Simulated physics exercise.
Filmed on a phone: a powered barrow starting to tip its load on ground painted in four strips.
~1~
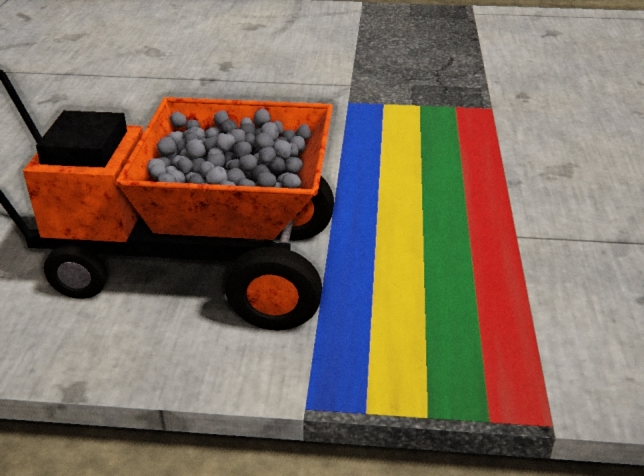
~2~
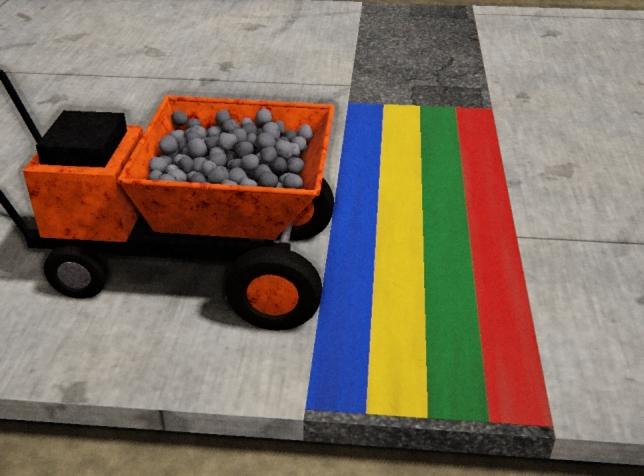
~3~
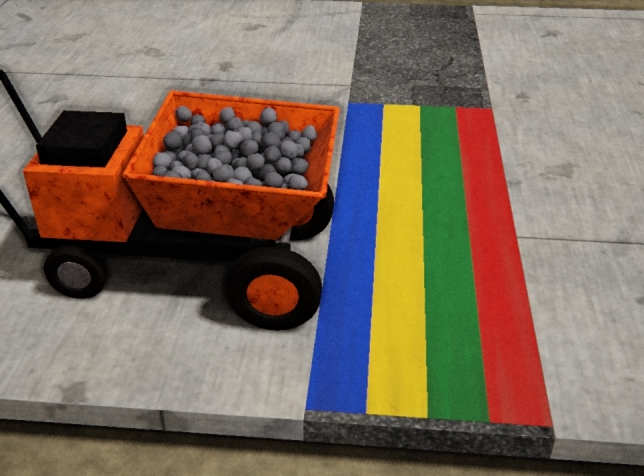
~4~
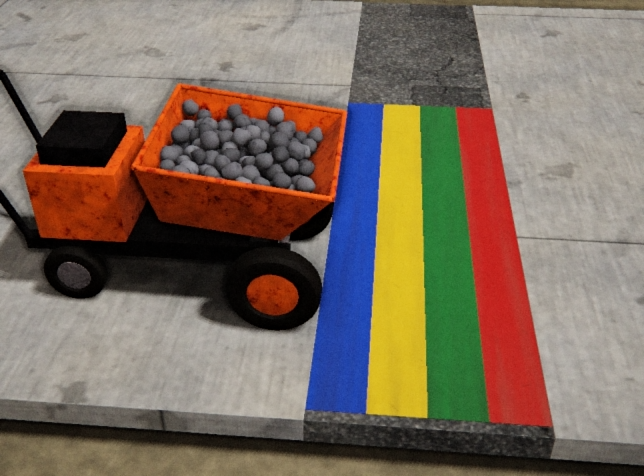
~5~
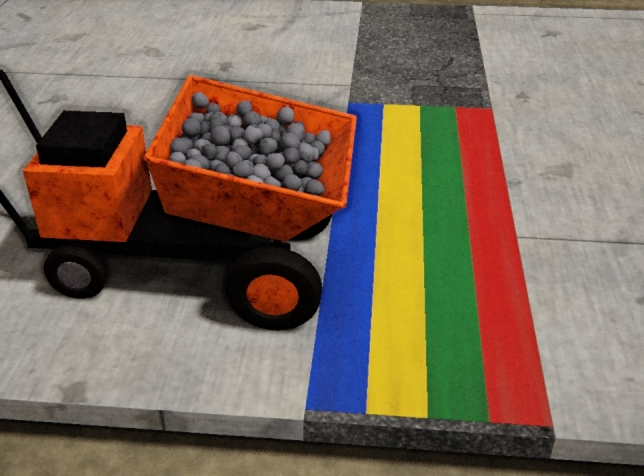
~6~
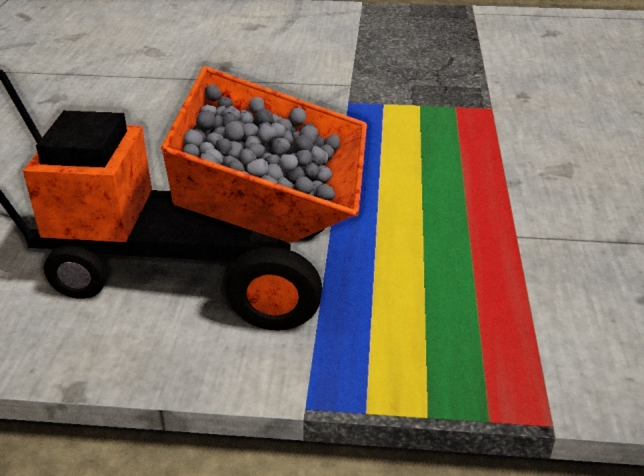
The footage shows an orange powered barrow loaded with round grey cobbles beside blue, yellow, green and red ground strips; its skip starts level, then gradually tilts toward the right, its lip over the blue strip, while the wheels stay still.
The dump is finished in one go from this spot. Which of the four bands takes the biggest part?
The heap favours the green strip.
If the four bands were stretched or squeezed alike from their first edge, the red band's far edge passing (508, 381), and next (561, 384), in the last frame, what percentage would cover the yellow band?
The first gives 10 %, the second 30 %.
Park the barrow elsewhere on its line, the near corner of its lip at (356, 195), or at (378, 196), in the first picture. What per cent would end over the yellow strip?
First some 0, then 0 per cent.
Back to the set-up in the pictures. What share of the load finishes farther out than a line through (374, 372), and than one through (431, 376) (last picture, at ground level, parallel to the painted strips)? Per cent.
The first gives 80 %, the second 60 %.
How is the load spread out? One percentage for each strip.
About: Blue strip 0, yellow strip 20, green strip 35, red strip 20 per cent.
Soon, skip tipped steeply; all in the skip.
A while on, skip tipped right over; nearly all in the skip; a stray few over the yellow strip; a small part over the green strip.
Towards the end, skip tipped right over; about half in the skip; a small part over the yellow strip; about a quarter over the green strip; a small part over the red strip; a stray few off the paint.
Finally, skip tipped right over; about a quarter in the skip; none over the blue strip; about a quarter over the yellow strip; about a third over the green strip; about a quarter over the red strip; a stray few off the paint.
